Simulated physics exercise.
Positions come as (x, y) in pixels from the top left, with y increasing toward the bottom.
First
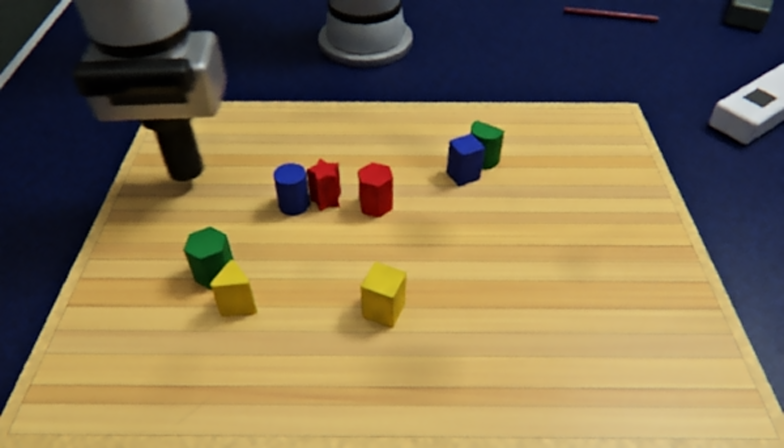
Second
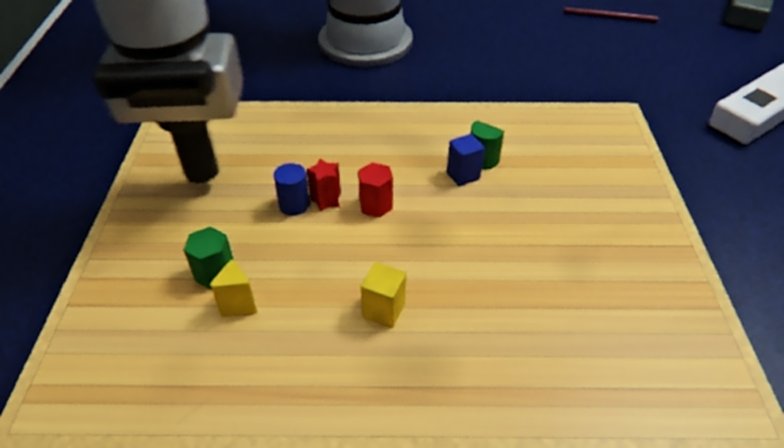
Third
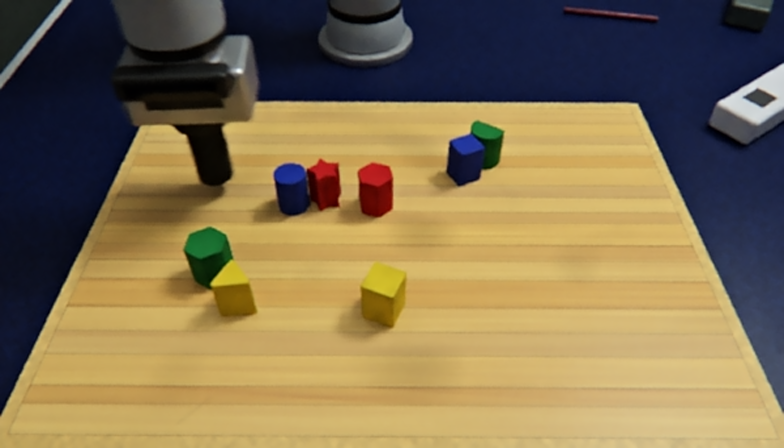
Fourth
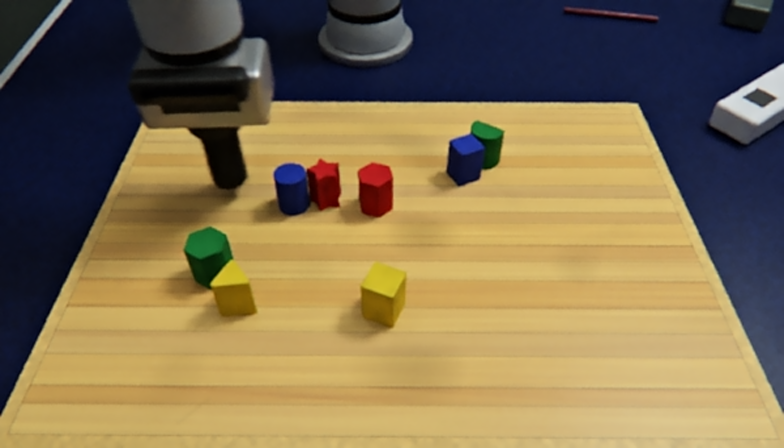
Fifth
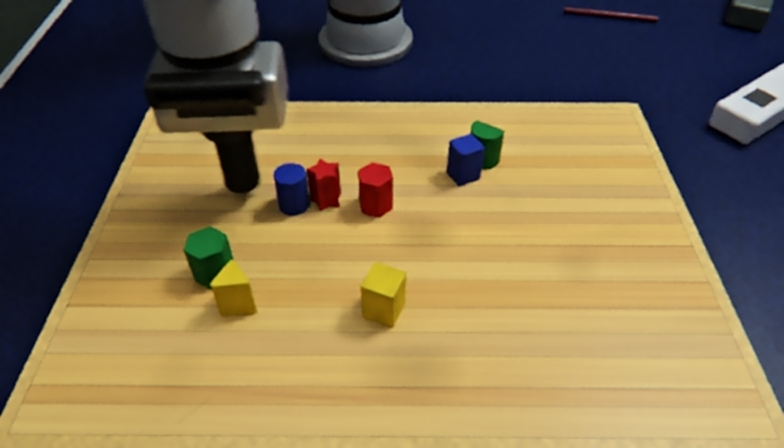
A robot arm with a dark pusher hangs over the upper left of a light striped wooden board on a dark blue surface, seen from above at a fixed angle. A blue cylinder, red star and red six-sided block sit near one another, with green and yellow blocks below and a blue-green pair upper right. The pusher slides slowly rightward toward the blue cylinder, touching nothing.
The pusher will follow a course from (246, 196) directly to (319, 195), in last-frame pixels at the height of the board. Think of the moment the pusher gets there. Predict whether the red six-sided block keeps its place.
By the last moment of the path, the red six-sided block has stayed put.
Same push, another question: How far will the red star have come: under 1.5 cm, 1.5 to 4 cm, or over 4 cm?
Range: 1.5 to 4 cm.
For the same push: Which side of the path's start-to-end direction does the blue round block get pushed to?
The right-hand side.
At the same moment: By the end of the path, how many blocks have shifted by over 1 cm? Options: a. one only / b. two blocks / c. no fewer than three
It's b.
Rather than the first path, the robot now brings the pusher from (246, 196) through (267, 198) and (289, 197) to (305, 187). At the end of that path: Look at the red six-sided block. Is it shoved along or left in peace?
It is not moved.
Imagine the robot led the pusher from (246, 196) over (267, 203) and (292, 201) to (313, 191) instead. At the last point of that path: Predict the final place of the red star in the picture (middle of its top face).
When the path ends, it will be at (369, 162).
On the path given first. Halfway along, pusher (281, 182); blue round block (305, 176); red star (331, 168).
At the end, pusher (318, 181); blue round block (321, 186); red star (343, 170), turned 15° anticlockwise; red six-sided block unmoved.
